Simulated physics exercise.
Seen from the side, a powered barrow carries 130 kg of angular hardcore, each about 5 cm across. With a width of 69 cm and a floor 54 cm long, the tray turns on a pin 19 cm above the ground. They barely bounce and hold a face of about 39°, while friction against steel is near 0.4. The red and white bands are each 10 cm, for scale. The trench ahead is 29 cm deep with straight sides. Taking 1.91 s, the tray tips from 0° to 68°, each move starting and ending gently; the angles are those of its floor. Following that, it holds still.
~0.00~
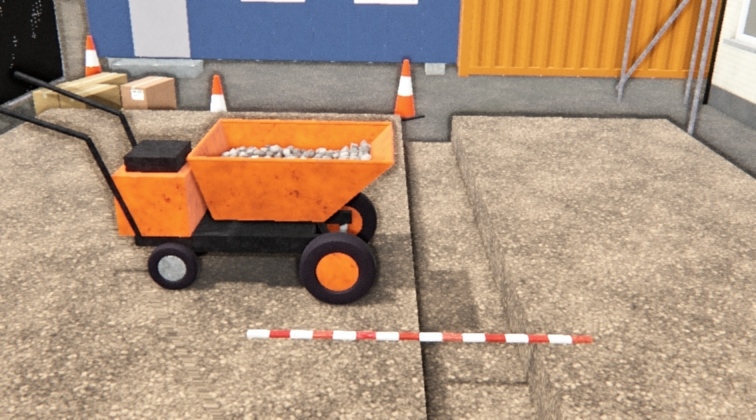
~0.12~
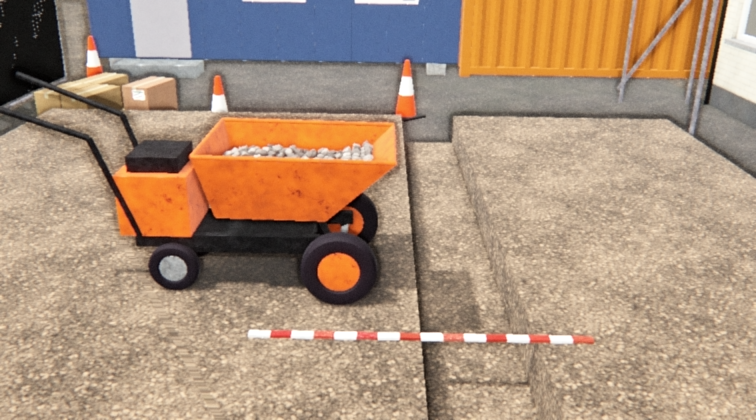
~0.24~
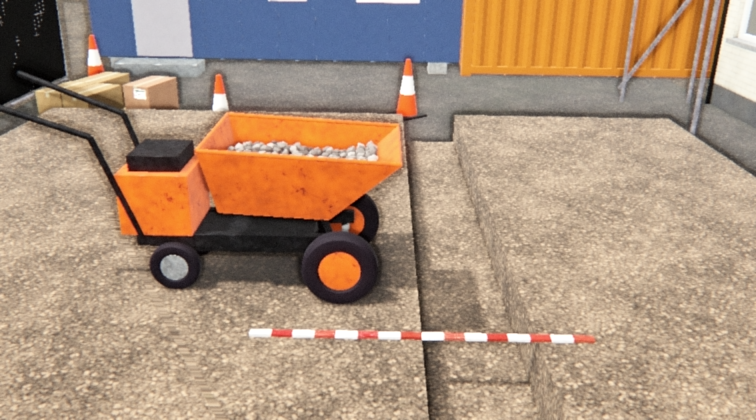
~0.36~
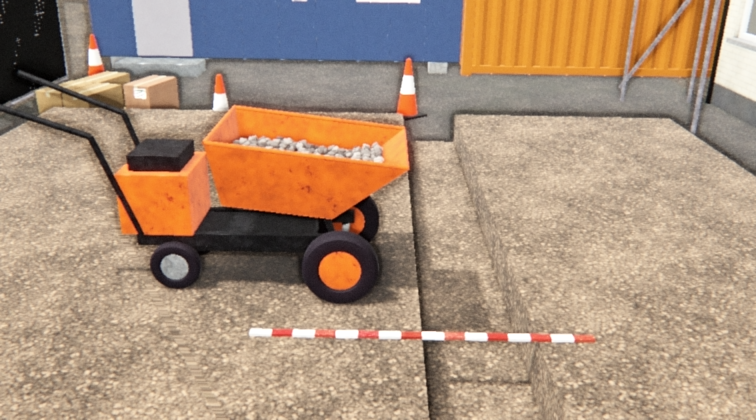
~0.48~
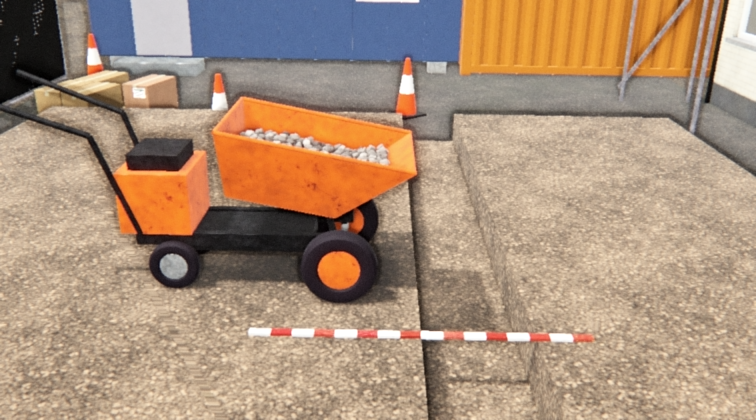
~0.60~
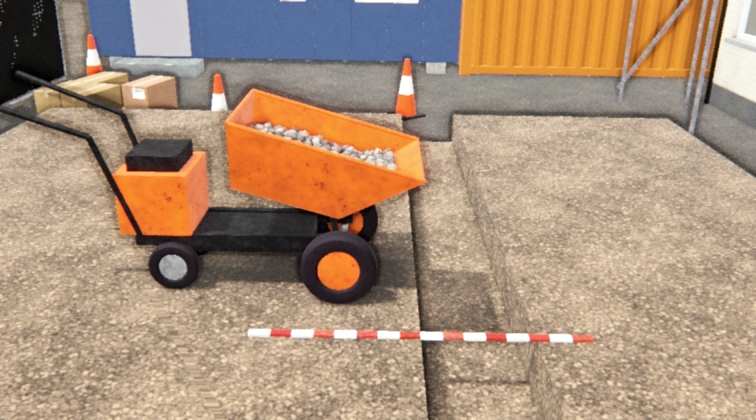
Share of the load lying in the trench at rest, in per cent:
97 per cent.
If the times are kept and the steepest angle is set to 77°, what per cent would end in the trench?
The trench would hold about 100% of it.
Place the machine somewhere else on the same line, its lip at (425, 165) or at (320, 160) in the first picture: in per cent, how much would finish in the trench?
70 % and 95 %.
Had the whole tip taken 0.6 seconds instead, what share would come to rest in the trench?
It'd be some 80 per cent.
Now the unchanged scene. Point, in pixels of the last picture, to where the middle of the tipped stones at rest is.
Somewhere around (480, 309) in the last picture.
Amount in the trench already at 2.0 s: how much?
I'd put it near 30 per cent.
After 1.4 s the floor is at 57°; 100 % in the tray; the foremost stones are at (444, 225).
After 2.0 s the floor is at 68°; 68 % in the tray, 32 % in the trench; the foremost stones are at (509, 303).
After 2.4 s the floor is at 68°; 33 % in the tray, 65 % in the trench, 2 % past the trench; the foremost stones are at (549, 270).
After 4.3 s the floor is at 68°; 0 % in the tray, 97 % in the trench, 3 % past the trench; the foremost stones are at (556, 268).
